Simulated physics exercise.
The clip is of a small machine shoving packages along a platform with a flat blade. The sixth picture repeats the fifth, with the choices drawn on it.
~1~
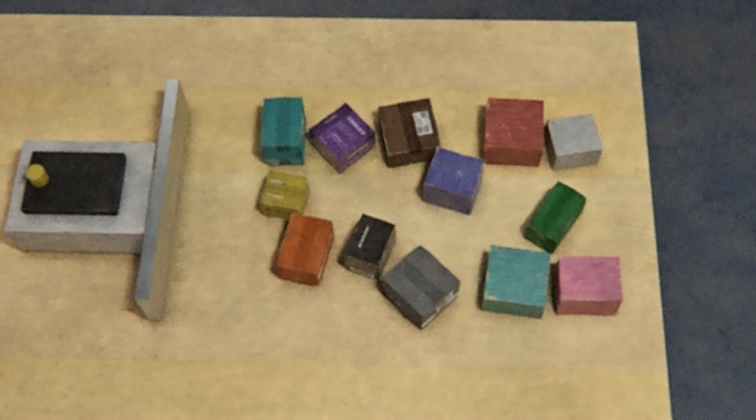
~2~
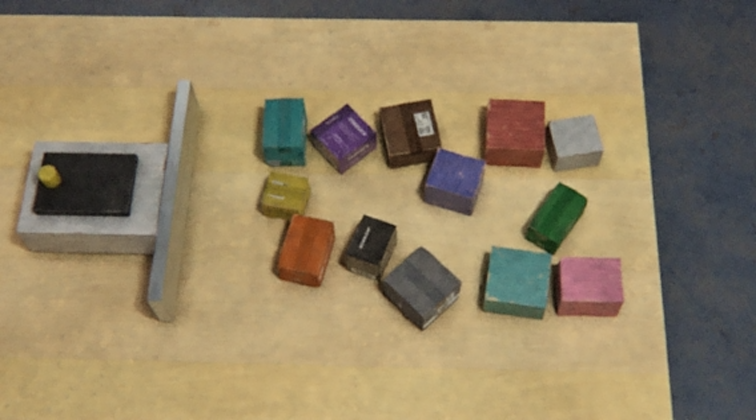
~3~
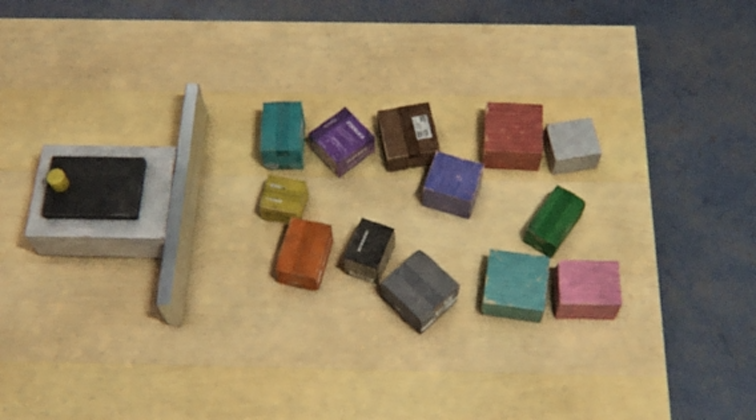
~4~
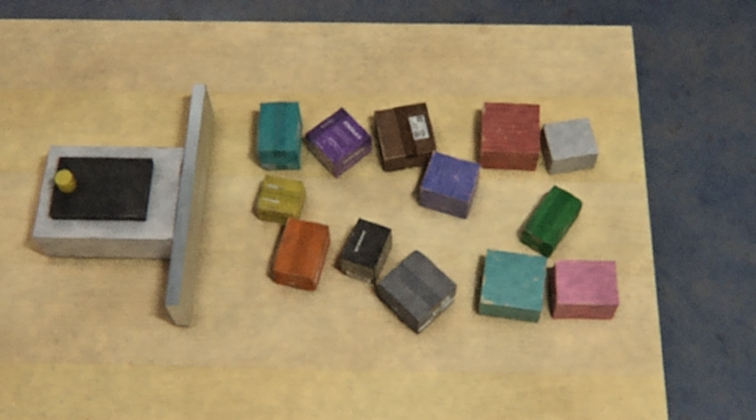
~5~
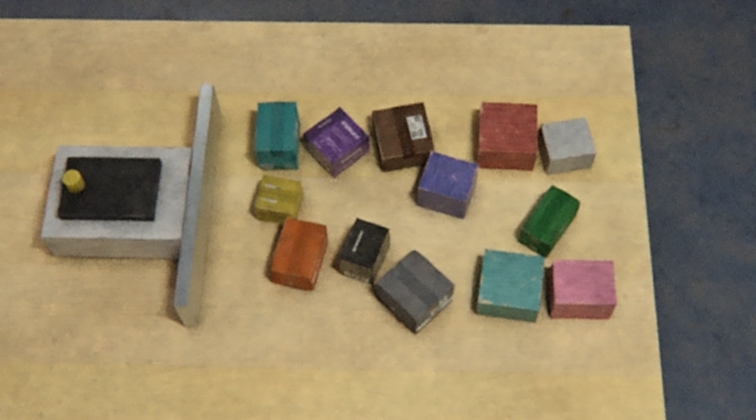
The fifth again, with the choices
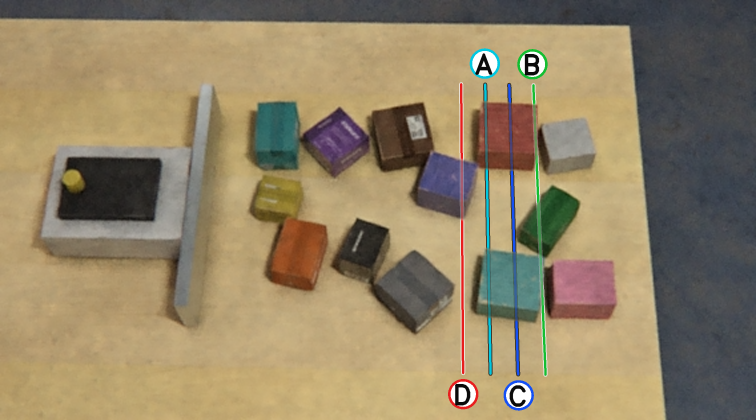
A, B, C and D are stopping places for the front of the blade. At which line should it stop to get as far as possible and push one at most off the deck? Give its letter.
It should halt at D.
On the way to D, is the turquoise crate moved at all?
Yes.
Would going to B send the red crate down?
Yes.
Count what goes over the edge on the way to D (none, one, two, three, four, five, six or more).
In all, one.
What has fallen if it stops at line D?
The white crate.
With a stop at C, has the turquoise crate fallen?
By then, no.
On the marked copy, A at (488, 219); B at (539, 220); C at (513, 220); D at (462, 219).
With D. Early on, robot (213, 189); brown box (426, 137); turquoise parcel (325, 137).
Further on, robot (309, 191); white crate (624, 138); red crate (569, 135).
At the end, robot (380, 192); white crate over the edge; red crate (635, 133); one fallen.
As for the rest, A drops two; B drops four; C drops three.
